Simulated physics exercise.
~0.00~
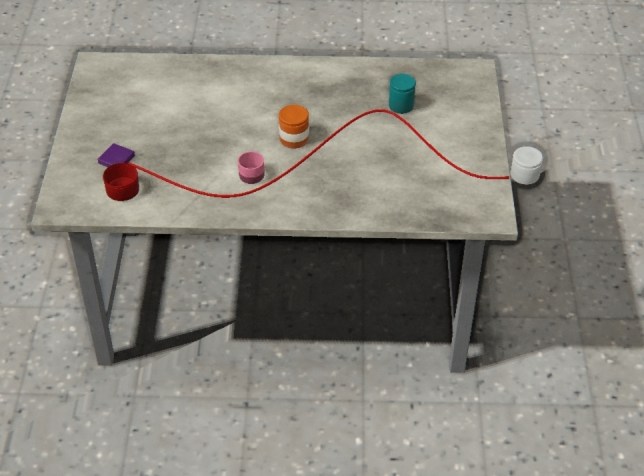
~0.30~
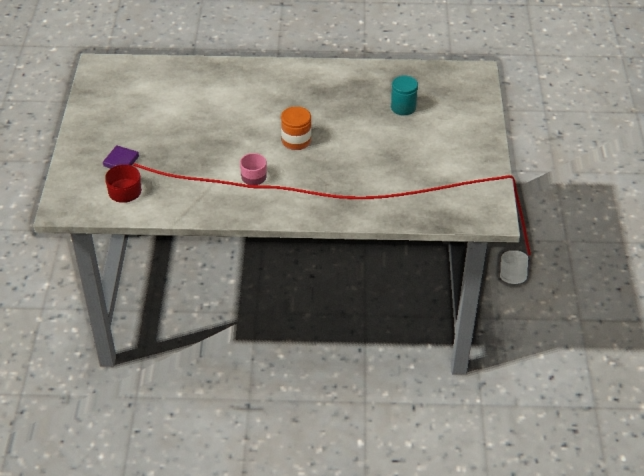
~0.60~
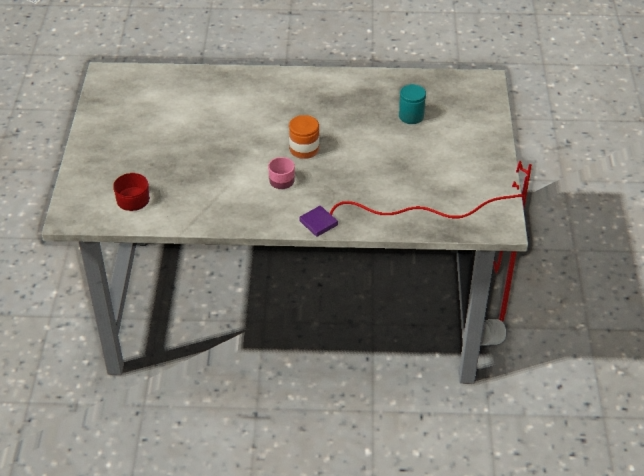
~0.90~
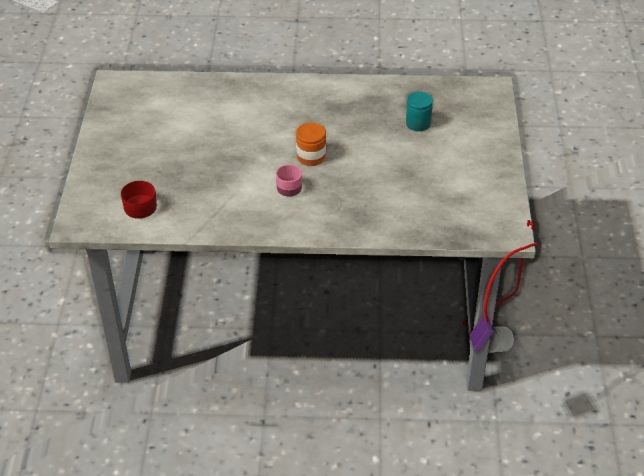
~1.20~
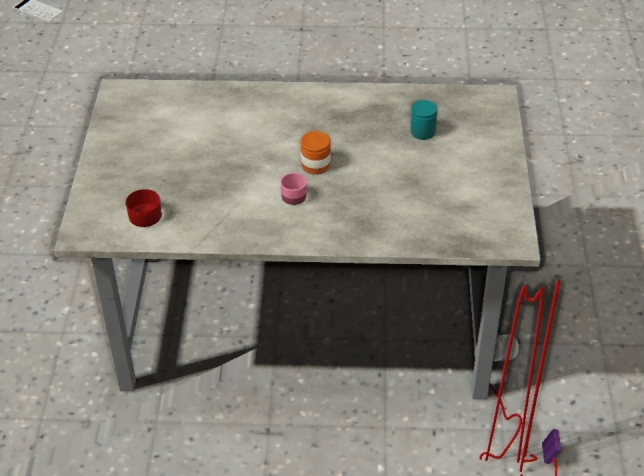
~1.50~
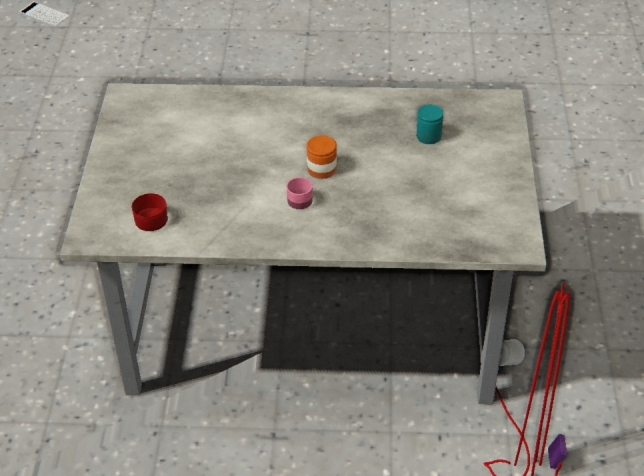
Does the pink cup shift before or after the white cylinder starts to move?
The pink cup shifts after the white cylinder starts to move. The cylinder is already dropping beside the table while the cup still stands in its place.
Grey tabletop, a falling white cylinder's red cable nudging a pink cup and dragging a purple block down to the floor.
